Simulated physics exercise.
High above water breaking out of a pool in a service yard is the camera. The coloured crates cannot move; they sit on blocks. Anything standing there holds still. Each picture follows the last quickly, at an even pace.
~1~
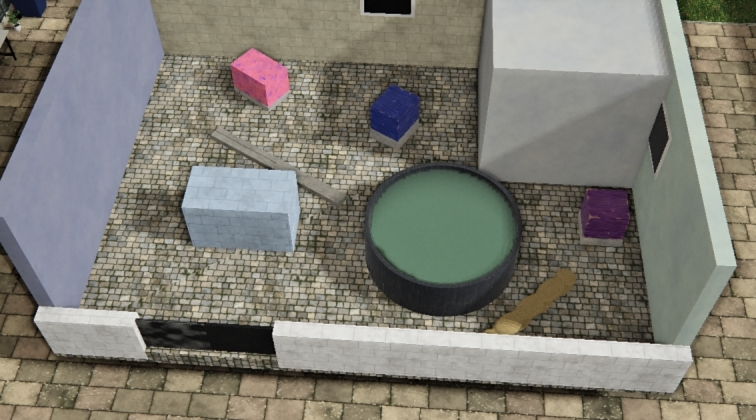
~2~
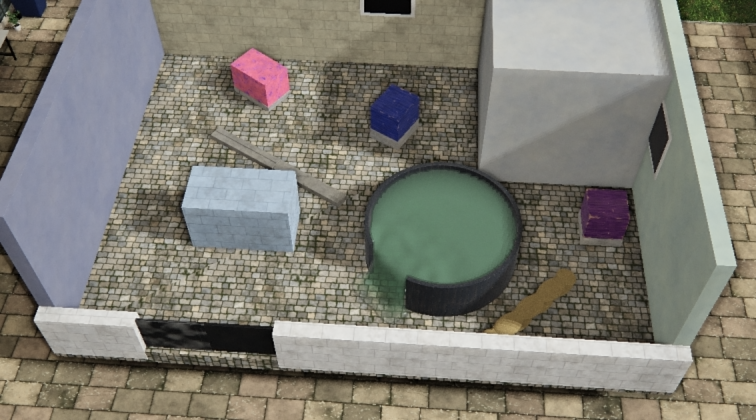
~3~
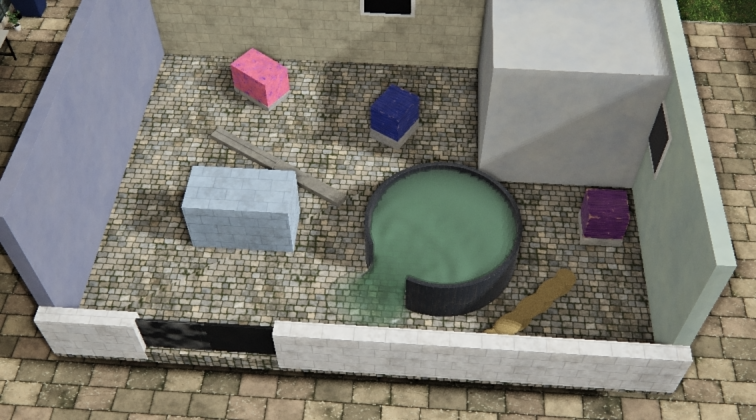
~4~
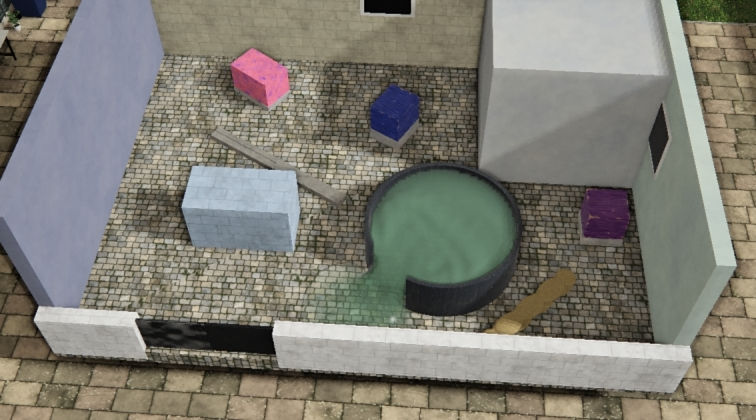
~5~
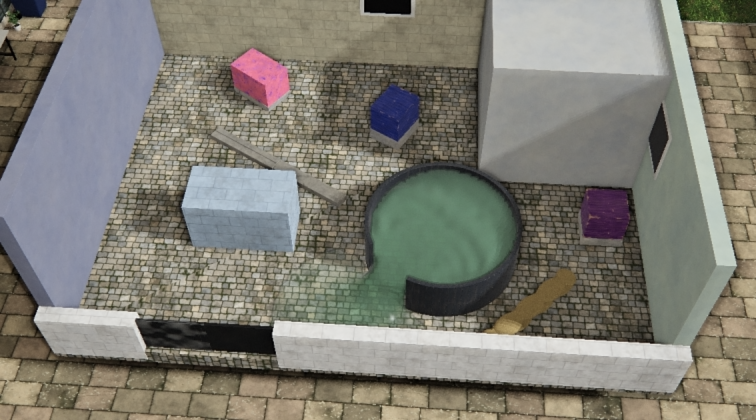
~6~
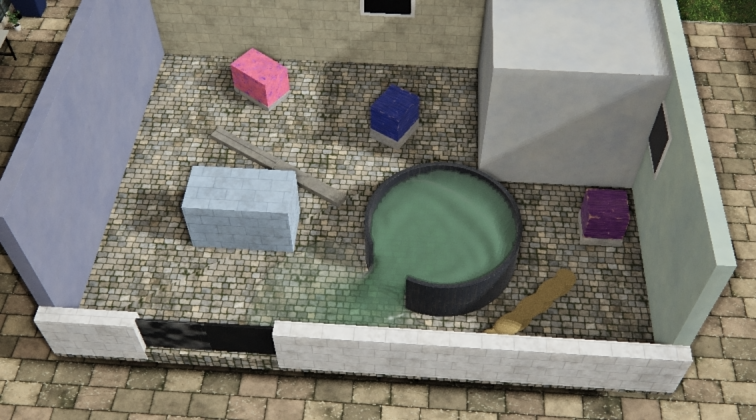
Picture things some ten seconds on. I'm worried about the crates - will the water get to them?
Here is how it goes: The blue crate is spared; the pink crate gets water on it; the purple crate is spared.
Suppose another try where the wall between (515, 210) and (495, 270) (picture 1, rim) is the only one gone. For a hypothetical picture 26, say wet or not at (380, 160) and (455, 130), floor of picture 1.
I'd expect the first point to be reached and the second point to stay dry.
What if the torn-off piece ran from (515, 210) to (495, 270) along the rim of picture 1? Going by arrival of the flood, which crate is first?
My pick is the purple crate.
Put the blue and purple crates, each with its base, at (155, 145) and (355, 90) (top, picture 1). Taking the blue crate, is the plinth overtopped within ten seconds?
Note: Blue - flooded.
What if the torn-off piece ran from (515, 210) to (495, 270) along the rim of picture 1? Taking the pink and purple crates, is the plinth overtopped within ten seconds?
My reading: Pink keeps dry, purple is topped.
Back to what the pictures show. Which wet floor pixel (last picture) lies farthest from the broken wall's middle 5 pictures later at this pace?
The front should reach about (72, 332).
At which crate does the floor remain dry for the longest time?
Coming in last, the one in blue.
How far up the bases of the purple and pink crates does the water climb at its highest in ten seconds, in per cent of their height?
Roughly 30 per cent for the first, 140 per cent for the second.
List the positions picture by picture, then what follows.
In the first frame, the round pool at (443, 225) is whole and still.
In the second frame, water pours out at (387, 281) and has run to (394, 318).
In the third frame, the front is at a hidden place, out from the gap at (387, 283).
In the fourth frame, the front is at a hidden place, out from the gap at (387, 283).
In the fifth frame, water pours out at (387, 283) and has run to a hidden place.
In the sixth frame, the front is at a hidden place, out from the gap at (387, 282).
A moment on, water covers 20 % of the floor; the blue crate not reached, the pink crate not reached, the purple crate not reached.
Next, water covers 25 % of the floor; the blue crate not reached, the pink crate not reached, the purple crate not reached.
Then, water covers 40 % of the floor; the blue crate not reached, the pink crate not reached, the purple crate water round its plinth.
Later, water covers 65 % of the floor; the blue crate not reached, the pink crate water round its plinth, the purple crate water round its plinth.
In the end, water covers 95 % of the floor; the blue crate stayed above the water, the pink crate was topped, the purple crate stayed above the water.
